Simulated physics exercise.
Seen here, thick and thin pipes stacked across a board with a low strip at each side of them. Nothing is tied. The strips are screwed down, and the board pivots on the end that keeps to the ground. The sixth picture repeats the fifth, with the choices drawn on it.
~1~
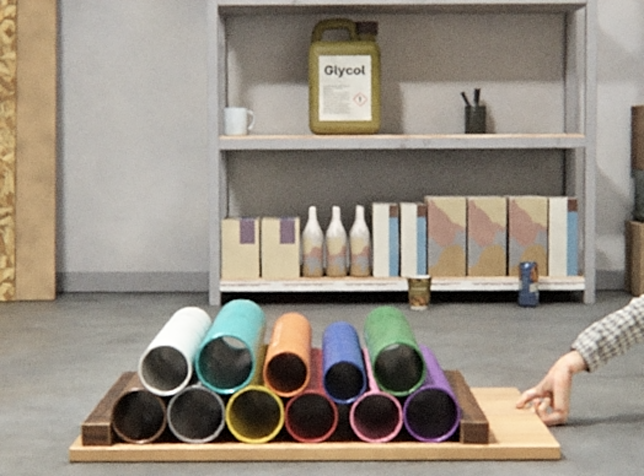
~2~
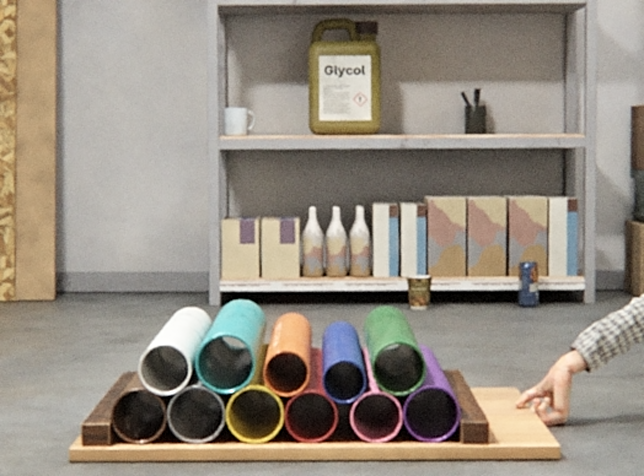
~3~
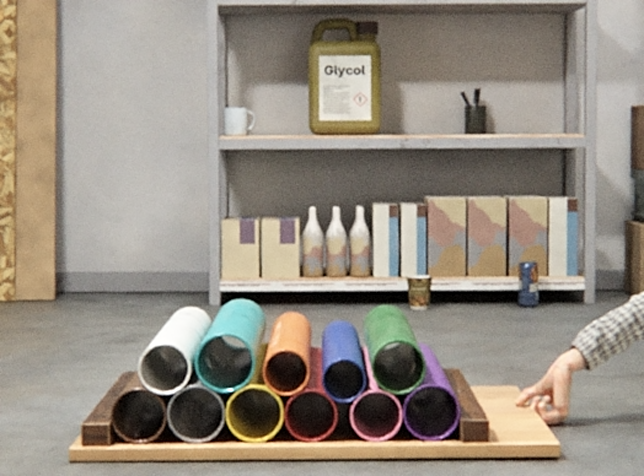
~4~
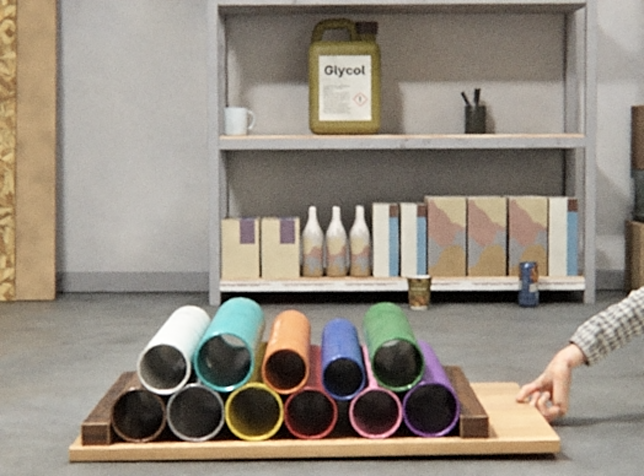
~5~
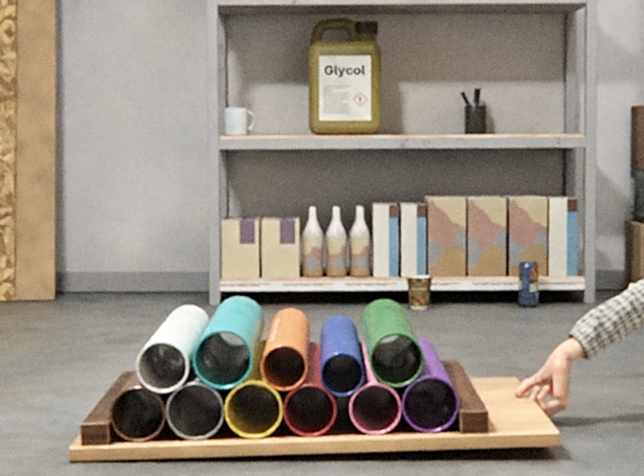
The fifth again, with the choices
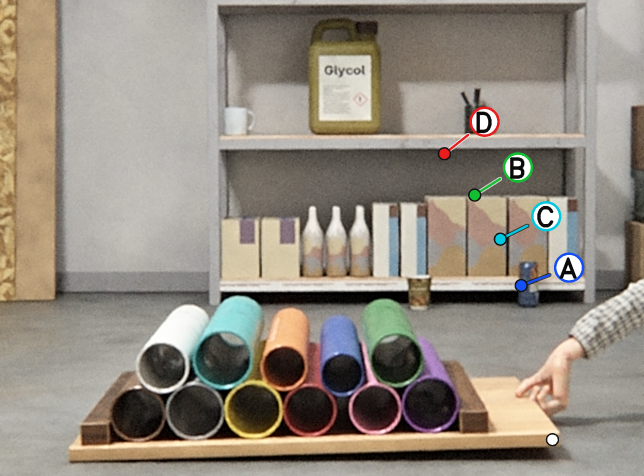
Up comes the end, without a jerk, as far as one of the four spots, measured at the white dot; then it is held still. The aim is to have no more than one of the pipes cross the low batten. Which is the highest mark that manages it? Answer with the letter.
The last mark within the limit is C.
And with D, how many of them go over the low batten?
At D the number is five.
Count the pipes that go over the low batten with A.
It comes to none.
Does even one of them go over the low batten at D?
Yes.
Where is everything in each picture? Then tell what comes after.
The first frame shows board (315, 411); brown pipe (139, 417); grey pipe (196, 415).
The second frame shows grey pipe (196, 415); yellow pipe (255, 415).
The third frame shows board (315, 409); pink pipe (377, 415); purple pipe (432, 412); turquoise pipe (225, 363).
The fourth frame shows board (315, 407); brown pipe (139, 415); grey pipe (196, 413).
The fifth frame shows board (315, 405); brown pipe (138, 414); grey pipe (195, 411).
On the marked copy, A at (521, 285); B at (475, 195); C at (500, 239); D at (445, 154); the white dot at (553, 440).
Taking C. A third of the way, board at 16°.
Two thirds of the way, board at 26°.
When it is over, board at 26°, none over the low batten.
As for the rest, A none over the low batten; B five over the low batten; D five over the low batten.
